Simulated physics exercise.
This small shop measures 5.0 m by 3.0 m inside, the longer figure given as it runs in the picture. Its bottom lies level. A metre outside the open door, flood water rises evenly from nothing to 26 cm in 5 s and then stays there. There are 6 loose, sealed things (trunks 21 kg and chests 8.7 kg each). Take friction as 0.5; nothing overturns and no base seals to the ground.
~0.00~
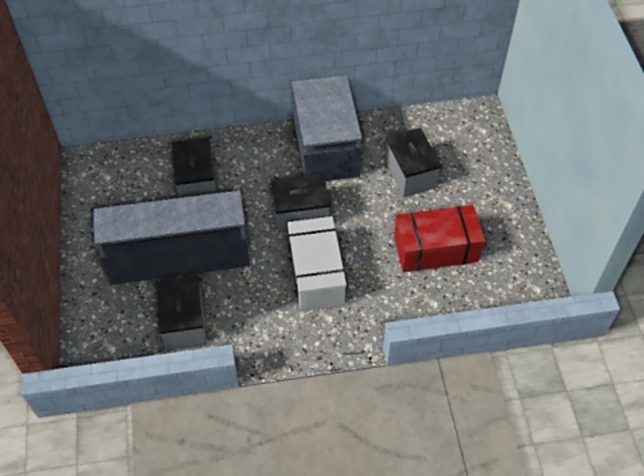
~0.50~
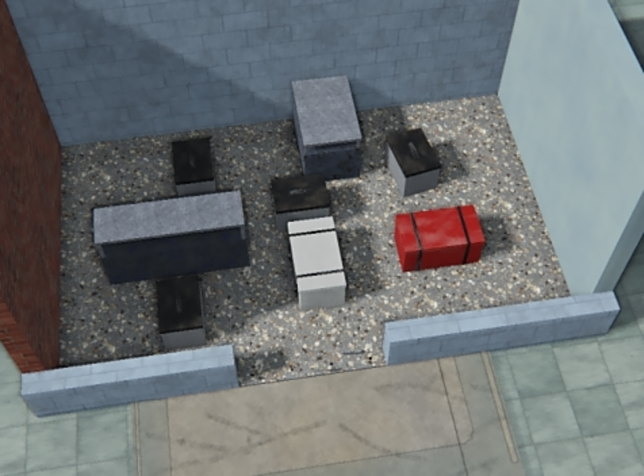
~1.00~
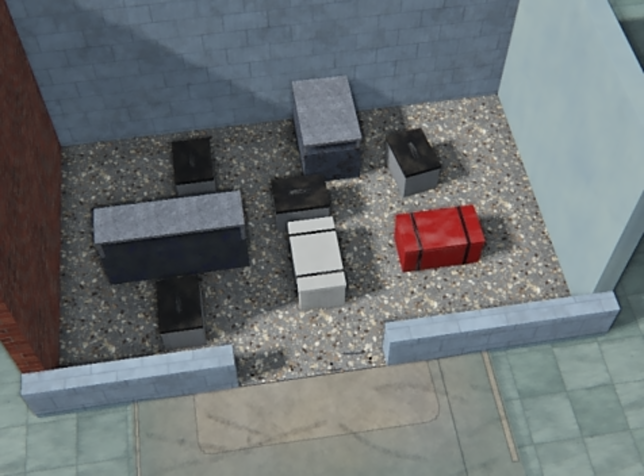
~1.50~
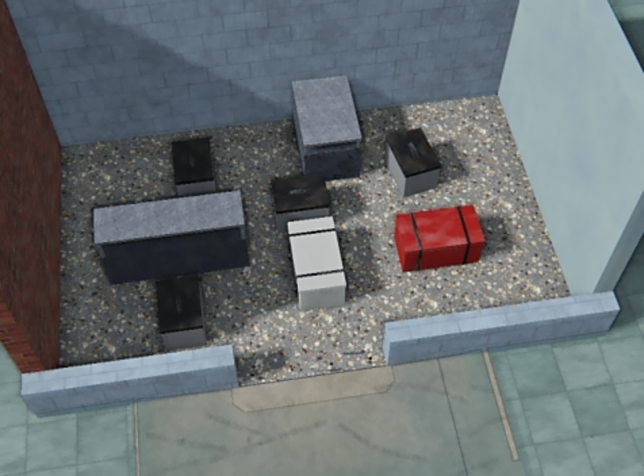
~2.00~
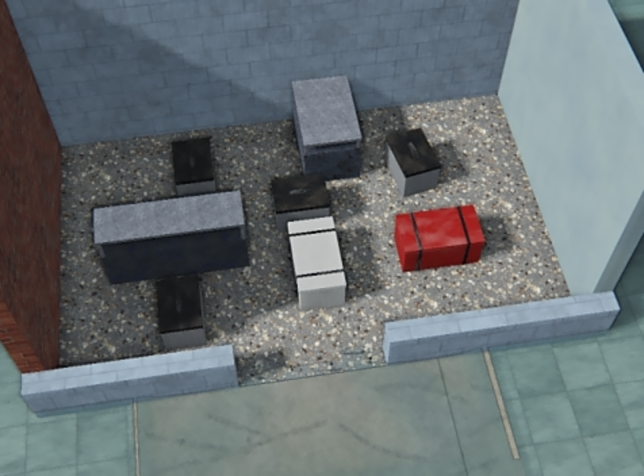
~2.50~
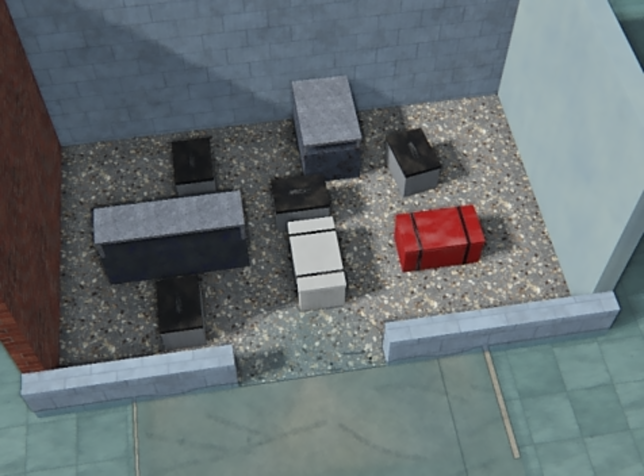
Shallow water spreading over the paving outside a small walled enclosure and creeping through its doorway, the red trunk and other boxes staying still.
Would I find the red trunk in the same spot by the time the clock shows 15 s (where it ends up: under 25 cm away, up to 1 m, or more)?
The red trunk is nudged along.
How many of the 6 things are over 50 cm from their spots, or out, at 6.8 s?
By then 2.
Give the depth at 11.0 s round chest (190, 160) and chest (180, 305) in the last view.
About 11 and 16 cm.
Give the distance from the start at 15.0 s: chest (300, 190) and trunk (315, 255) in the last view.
In turn: 140 cm, 200 cm.
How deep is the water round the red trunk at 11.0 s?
Roughly 11 cm.
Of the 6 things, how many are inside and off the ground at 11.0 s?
I count 6.
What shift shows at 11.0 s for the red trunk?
About 80 cm.
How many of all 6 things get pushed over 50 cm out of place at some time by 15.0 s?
That makes 6.
After 3.5 s the red trunk is near (440, 228), 0.0 m from its start, aground; 0 afloat.
After 6.8 s the red trunk is near (464, 221), 0.3 m from its start, aground; 3 afloat.
After 11.0 s the red trunk is near (441, 291), 0.8 m from its start, afloat; 6 afloat.
After 15.0 s the red trunk is near (476, 190), 0.5 m from its start, afloat; 6 afloat.
